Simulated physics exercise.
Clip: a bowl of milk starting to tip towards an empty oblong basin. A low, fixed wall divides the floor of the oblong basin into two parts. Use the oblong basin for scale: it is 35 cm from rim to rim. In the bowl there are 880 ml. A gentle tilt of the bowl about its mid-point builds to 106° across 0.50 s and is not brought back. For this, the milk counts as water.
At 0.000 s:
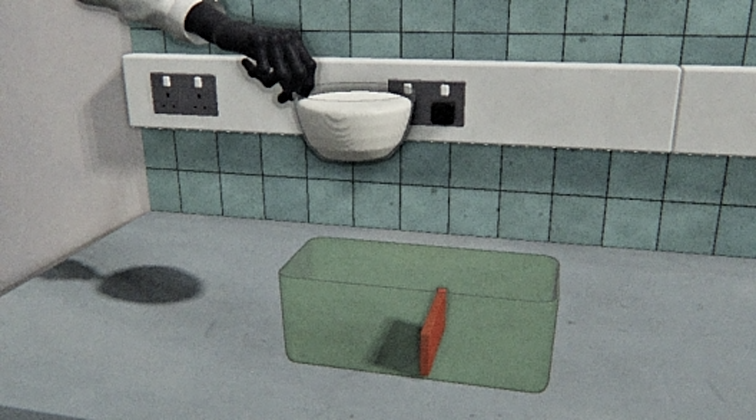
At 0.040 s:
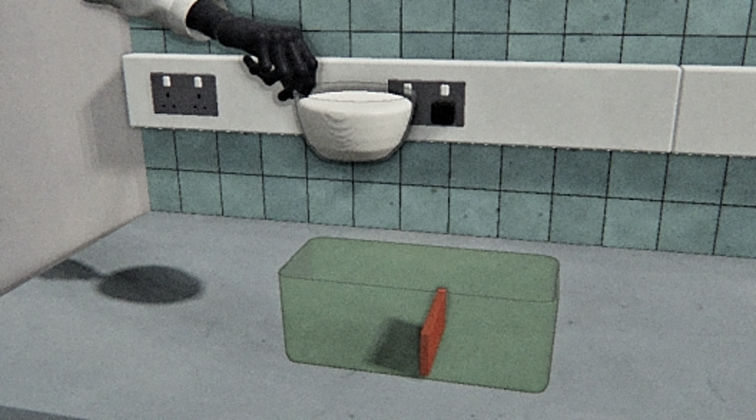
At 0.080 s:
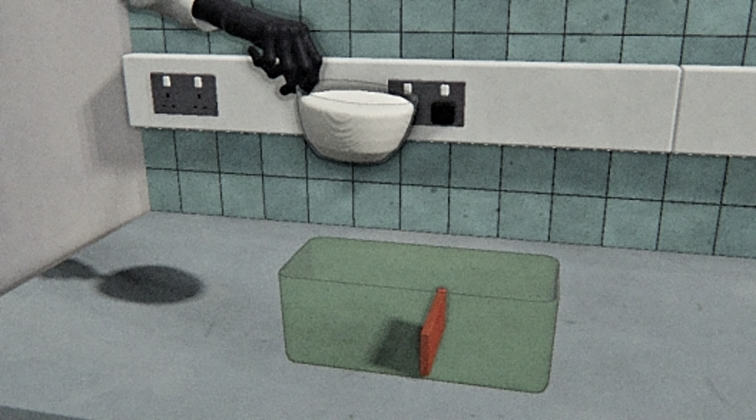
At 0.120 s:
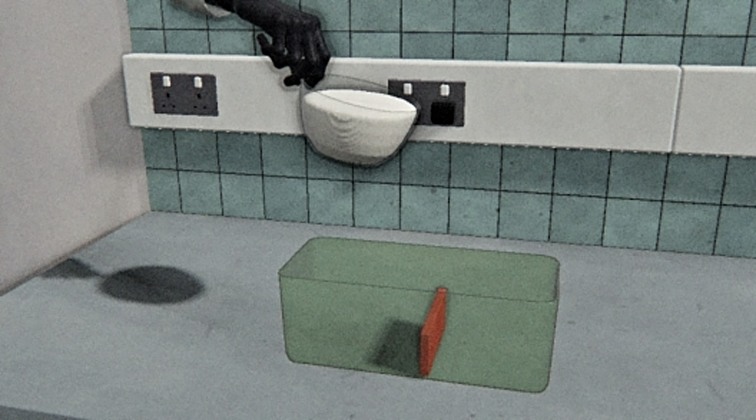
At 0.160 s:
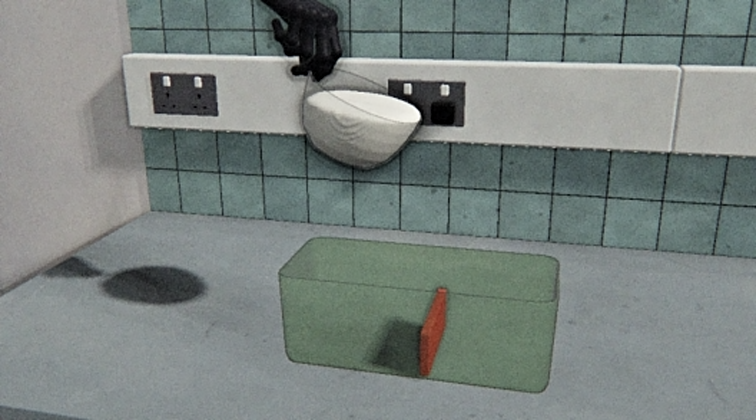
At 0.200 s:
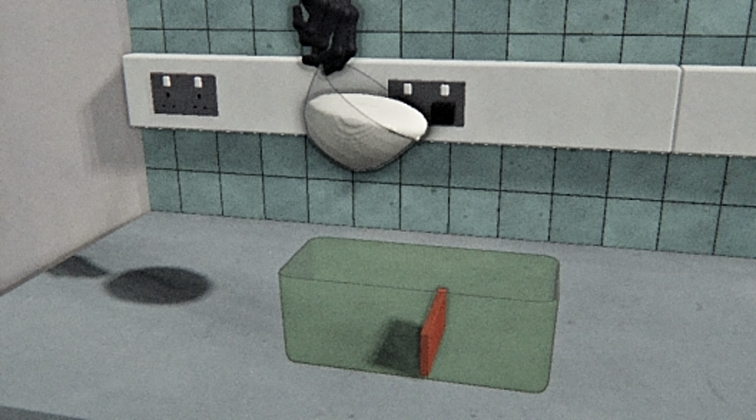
To begin with, a black-gloved hand holds a pale bowl of milk almost level above a see-through green oblong basin with an upright red wall inside. The hand swings up and to the right as the bowl tilts rightward, slowly, then more steeply, and milk reaches its lowered right lip.
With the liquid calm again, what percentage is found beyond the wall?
Beyond the wall there is roughly 67 percent.
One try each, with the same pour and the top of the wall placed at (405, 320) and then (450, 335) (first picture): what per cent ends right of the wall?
I'd put it at about 80 per cent for the first and about 40 per cent for the second.
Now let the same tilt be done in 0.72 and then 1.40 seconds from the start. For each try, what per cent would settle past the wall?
Respectively 80 and 90 %.
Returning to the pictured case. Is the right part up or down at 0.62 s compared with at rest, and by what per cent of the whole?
The amount sinks by around 8.
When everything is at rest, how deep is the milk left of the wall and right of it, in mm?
On the left it stands about 10 mm, on the right about 28 mm.
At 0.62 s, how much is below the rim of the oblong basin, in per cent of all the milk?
Near 88 in a hundred.
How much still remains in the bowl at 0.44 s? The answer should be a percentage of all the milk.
At that time about 16 in a hundred parts are still held.
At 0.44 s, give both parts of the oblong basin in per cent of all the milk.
About 0 % left, 24 % right.
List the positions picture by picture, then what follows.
In the first frame, it leans 0°; its right rim is at (413, 95); the milk meets the walls at (302, 99) and (411, 103); the oblong basin's rim runs from (295, 256) to (558, 280); the wall's top is at (434, 311).
In the second frame, it leans 2°; its right rim is at (413, 97); the milk meets the walls at (302, 98) and (412, 103).
In the third frame, it leans 7°; its right rim is at (415, 102); the milk meets the walls at (304, 96) and (413, 106).
In the fourth frame, it leans 14°; its right rim is at (418, 111); the milk meets the walls at (308, 95) and (417, 109).
In the fifth frame, it leans 25°; its right rim is at (419, 123); the milk meets the walls at (310, 96) and (421, 116); 1 per cent is over the edge.
In the sixth frame, it leans 37°; its right rim is at (418, 136); the milk meets the walls at (311, 99) and (416, 126); 6 per cent is over the edge.
After 0.44 s the tilt is 102° and 17 per cent is still to pour, 0 is left of the wall and 24 right of it.
After 0.62 s the tilt is 106° and 1 per cent is still to pour, 15 is left of the wall and 74 right of it.
After 0.80 s the tilt is 106° and 0 per cent is still to pour, 25 is left of the wall and 65 right of it.
After 1.00 s the tilt is 106° and 0 per cent is still to pour, 29 is left of the wall and 67 right of it.
In the end 30 per cent lies left of the wall, 67 right of it and 3 outside.
